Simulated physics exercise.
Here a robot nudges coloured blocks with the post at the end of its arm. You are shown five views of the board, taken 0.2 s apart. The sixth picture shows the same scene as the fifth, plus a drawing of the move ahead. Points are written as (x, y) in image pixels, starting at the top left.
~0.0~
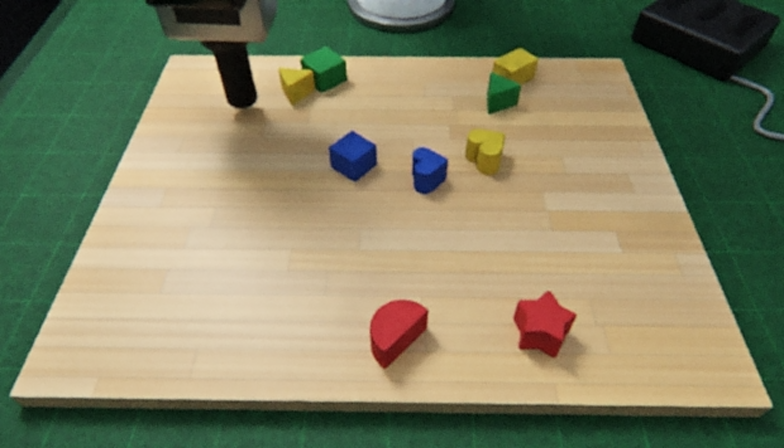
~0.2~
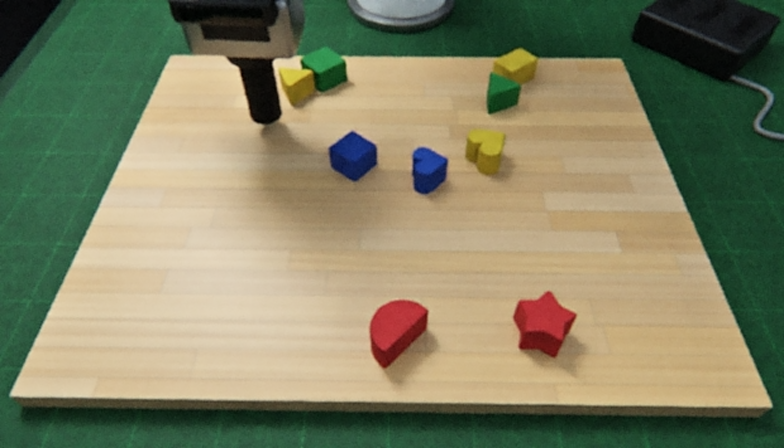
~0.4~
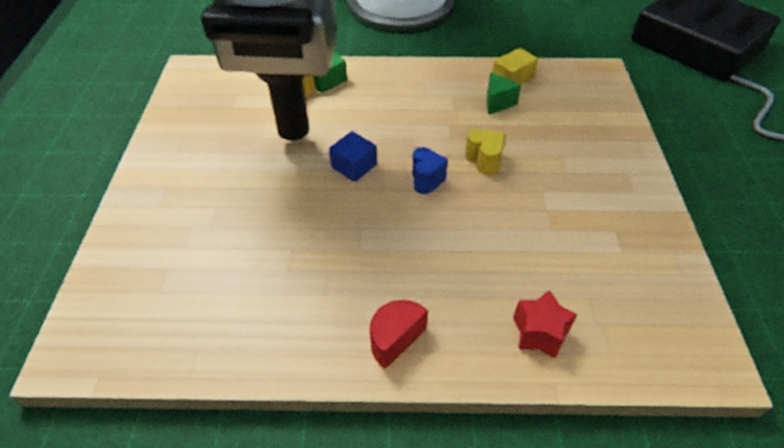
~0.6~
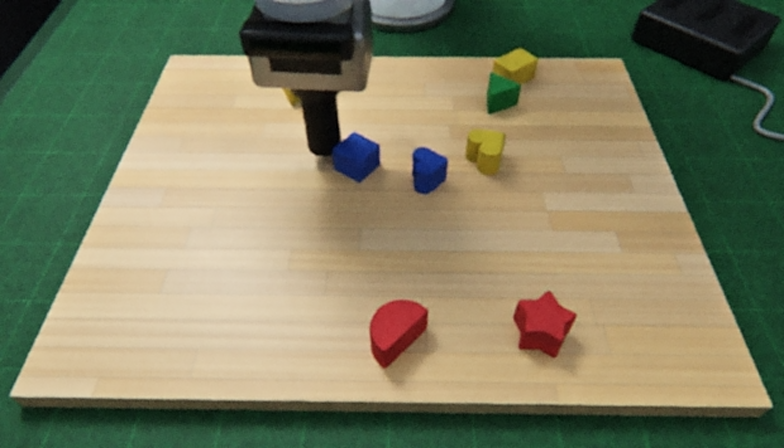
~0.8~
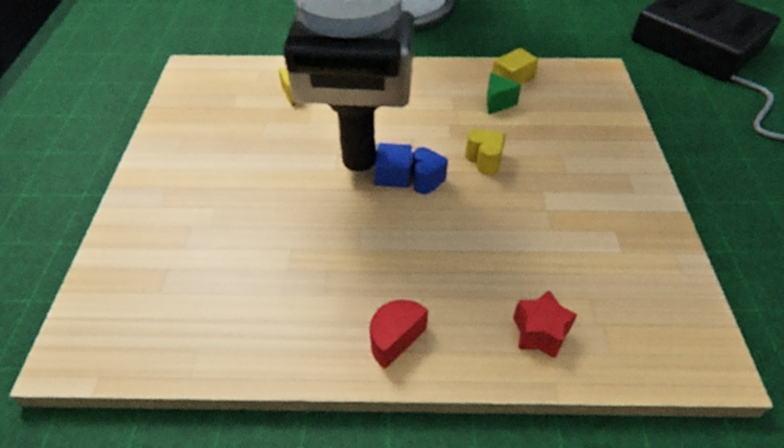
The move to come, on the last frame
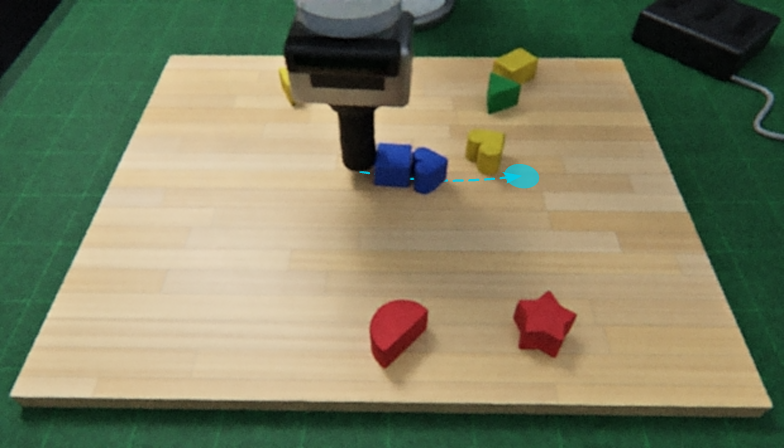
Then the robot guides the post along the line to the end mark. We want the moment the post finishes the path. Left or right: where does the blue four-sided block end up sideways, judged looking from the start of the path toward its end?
To the path's right.
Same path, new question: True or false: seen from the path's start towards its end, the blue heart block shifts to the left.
False.
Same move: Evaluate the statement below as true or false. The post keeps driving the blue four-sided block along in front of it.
True - the claim holds.
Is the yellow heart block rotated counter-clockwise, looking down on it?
Yes.
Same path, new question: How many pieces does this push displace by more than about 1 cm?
By the end, three or more blocks will have moved.
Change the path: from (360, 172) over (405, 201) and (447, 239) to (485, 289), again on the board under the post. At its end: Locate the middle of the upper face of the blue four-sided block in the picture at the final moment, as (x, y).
At (444, 172).
Drawn move, from (360, 172) by way of (413, 179) and (468, 180) to (522, 176).
On the path given first. One third of the way, post (414, 168); blue four-sided block (450, 161); blue heart block (484, 166).
Two thirds of the way, post (470, 169); blue four-sided block (508, 166); blue heart block (540, 177), turned 20° clockwise; yellow heart block (492, 138), turned 25° anticlockwise.
At the end, post (525, 164); blue four-sided block (563, 169), turned 45° clockwise; blue heart block (587, 190), turned 55° clockwise; yellow heart block (502, 136), turned 70° anticlockwise.
